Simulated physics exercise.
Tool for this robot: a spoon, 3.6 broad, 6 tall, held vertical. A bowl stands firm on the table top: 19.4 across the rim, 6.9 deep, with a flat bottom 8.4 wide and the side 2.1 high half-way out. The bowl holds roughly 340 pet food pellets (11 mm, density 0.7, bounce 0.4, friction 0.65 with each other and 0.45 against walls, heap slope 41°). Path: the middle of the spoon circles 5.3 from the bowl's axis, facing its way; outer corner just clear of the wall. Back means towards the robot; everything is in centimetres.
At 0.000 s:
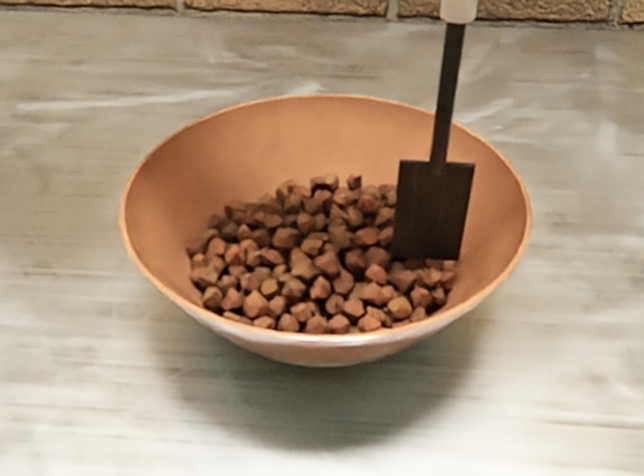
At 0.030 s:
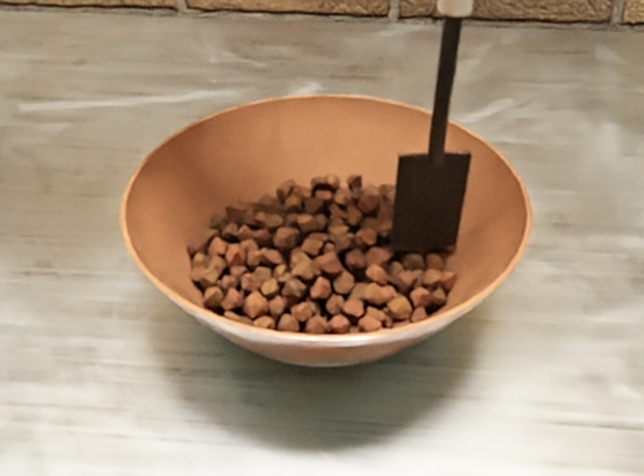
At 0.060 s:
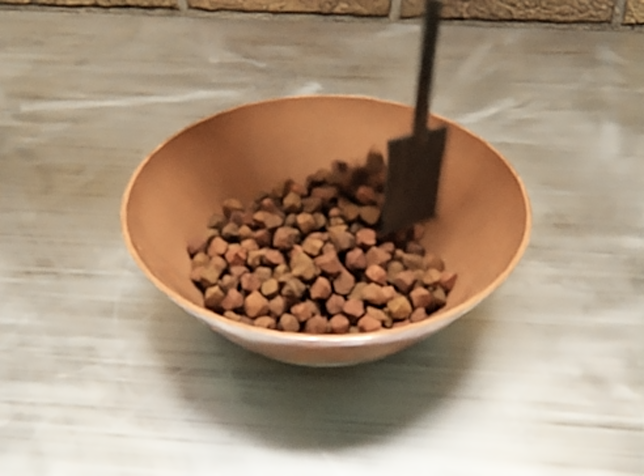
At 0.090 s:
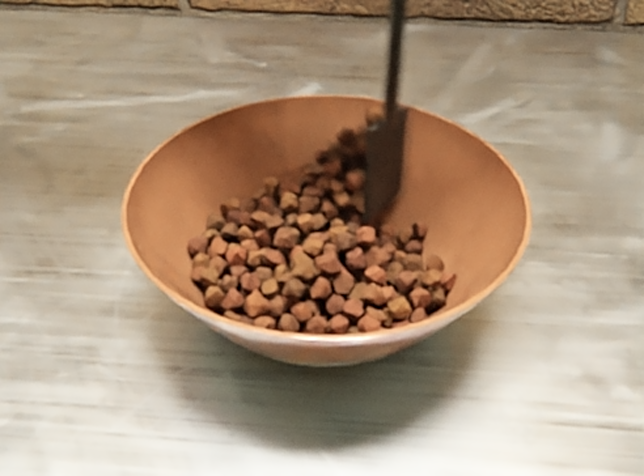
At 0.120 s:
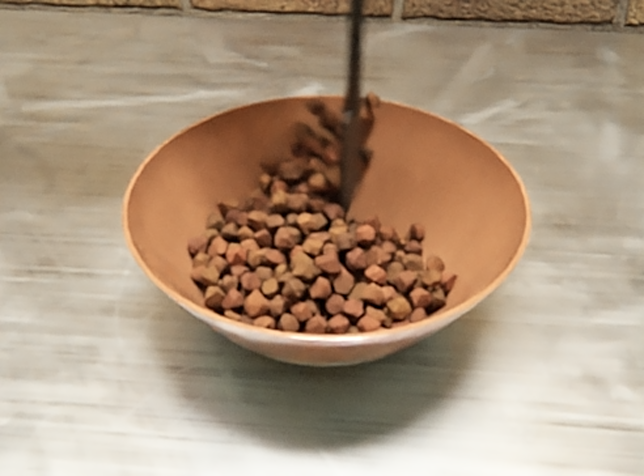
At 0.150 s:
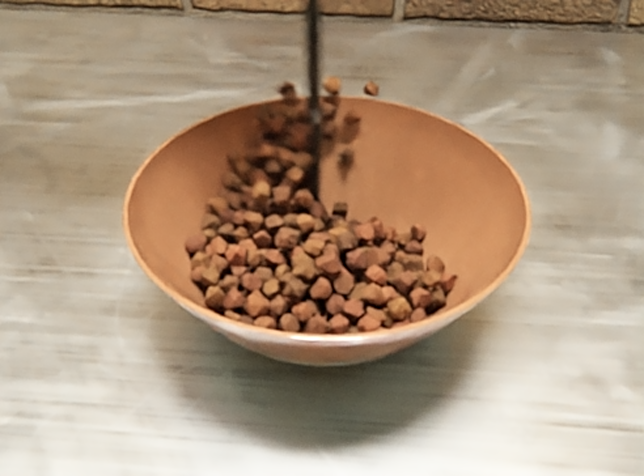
We see a dark, flat-bladed tool, held upright in a bowl of brown pellets, sweep from the right around to the back and leftward, pushing pellets up the back wall until a few rise above the rim.
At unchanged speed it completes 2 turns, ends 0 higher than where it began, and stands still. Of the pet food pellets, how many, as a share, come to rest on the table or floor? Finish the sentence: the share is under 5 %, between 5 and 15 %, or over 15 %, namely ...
The share is over 15 %.
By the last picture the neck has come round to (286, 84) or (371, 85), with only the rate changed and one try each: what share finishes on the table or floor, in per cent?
Some 25 and 10 per cent.
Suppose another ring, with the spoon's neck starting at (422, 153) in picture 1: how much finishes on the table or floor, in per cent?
About 20 percent ends up on the table or floor.
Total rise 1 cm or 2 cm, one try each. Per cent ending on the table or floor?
Close to 15 percent and close to 10 percent.
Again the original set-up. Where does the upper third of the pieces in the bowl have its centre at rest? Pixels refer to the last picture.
Roughly pixel (378, 229).
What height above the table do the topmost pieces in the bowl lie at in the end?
Measured height: Some 6.5 cm.
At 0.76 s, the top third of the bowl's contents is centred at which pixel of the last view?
In the last picture it sits around (251, 291).
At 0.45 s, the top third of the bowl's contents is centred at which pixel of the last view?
(444, 231), roughly.
After 0.45 s, 343° round, highest piece 9 above the table; 307 in the bowl, 17 on the table or floor, 17 in flight or on the tool.
After 0.76 s, 224° round, highest piece 9 above the table; 289 in the bowl, 48 on the table or floor, 4 in flight or on the tool.
After 1.11 s, 0° round, highest piece 7 above the table; 274 in the bowl, 67 on the table or floor.
After 1.81 s, 0° round, highest piece 7 above the table; 274 in the bowl, 67 on the table or floor.
At rest, 274 in the bowl, 67 on the table or floor. That is 20 % on the table or floor.
